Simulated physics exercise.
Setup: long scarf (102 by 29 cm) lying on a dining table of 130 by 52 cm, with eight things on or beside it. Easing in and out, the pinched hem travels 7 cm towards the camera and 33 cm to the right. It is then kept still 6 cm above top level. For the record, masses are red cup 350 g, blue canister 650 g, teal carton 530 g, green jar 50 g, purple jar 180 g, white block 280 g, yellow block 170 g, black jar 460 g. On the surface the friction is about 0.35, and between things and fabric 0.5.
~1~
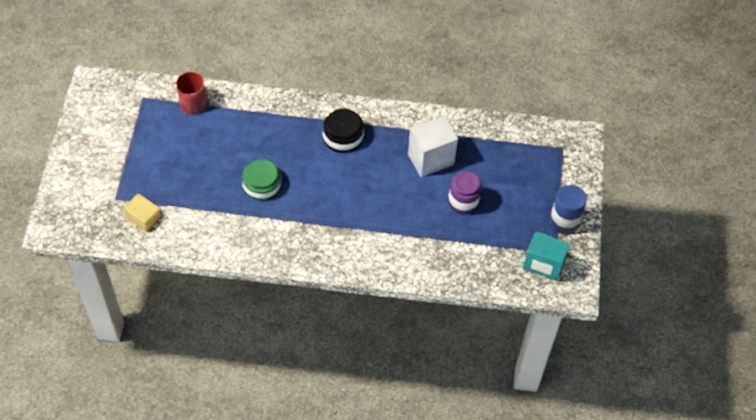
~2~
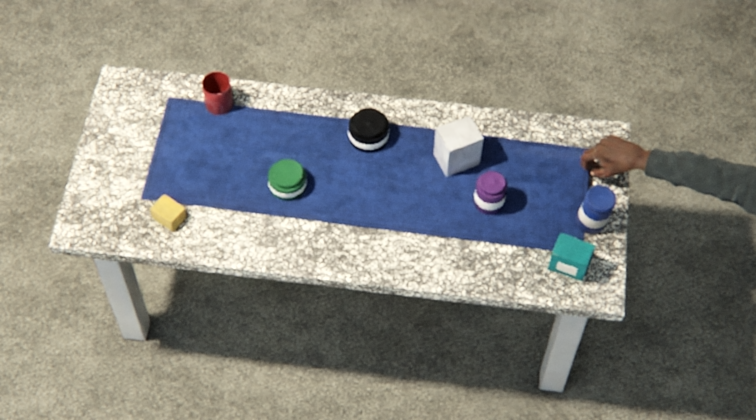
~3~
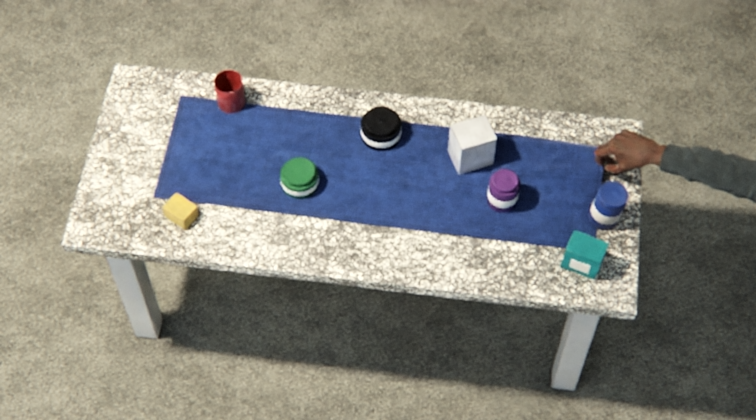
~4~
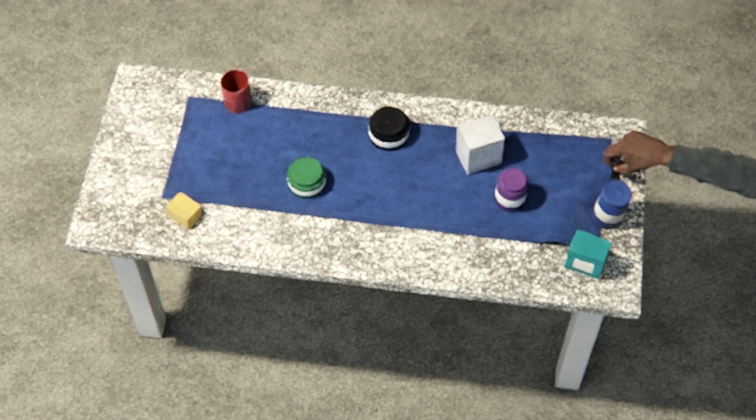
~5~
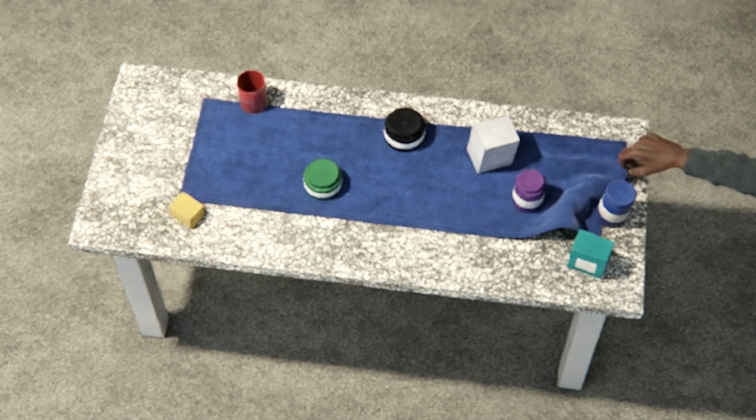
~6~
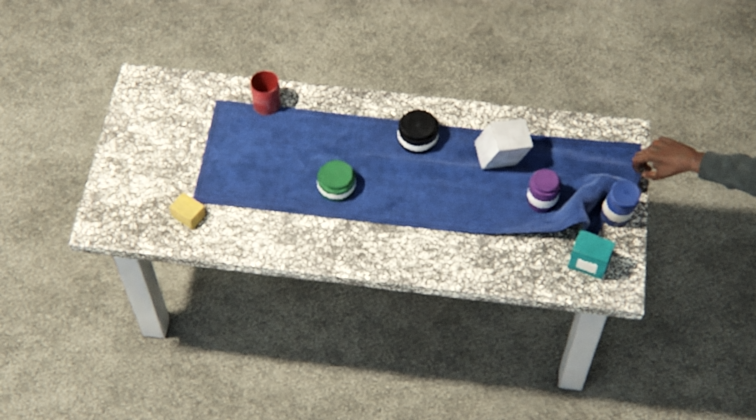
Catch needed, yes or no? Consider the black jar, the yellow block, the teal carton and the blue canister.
Catch needed: Black jar no; yellow block no; teal carton no; blue canister yes.
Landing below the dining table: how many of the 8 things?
I make it 1.
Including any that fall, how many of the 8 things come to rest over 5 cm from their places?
That gives 6.
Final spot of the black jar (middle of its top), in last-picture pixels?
Resting point is at approximately (539, 141).
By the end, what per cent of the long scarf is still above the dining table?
I'd estimate close to 75 per cent.
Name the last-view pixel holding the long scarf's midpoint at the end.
Close to (533, 193) in pixels.
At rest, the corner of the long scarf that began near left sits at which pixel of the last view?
About (304, 205).
Next, 95 % of the long scarf is still over the top; black jar 16 cm off its start, blue canister 5 cm off its start, purple jar 16 cm off its start.
Then, 90 % of the long scarf is still over the top; black jar 25 cm off its start, blue canister 12 cm off its start, green jar 24 cm off its start.
After that, 80 % of the long scarf is still over the top; black jar 33 cm off its start at (526, 139), blue canister over the edge, green jar 32 cm off its start at (444, 185).
Later, 75 % of the long scarf is still over the top; black jar 35 cm off its start, blue canister over the edge, green jar 34 cm off its start.
At the end, 75 % of the long scarf is still over the top; blue canister over the edge, black jar 35 cm off its start at (539, 141), yellow block 0 cm off its start at (186, 206), teal carton 0 cm off its start at (594, 246).
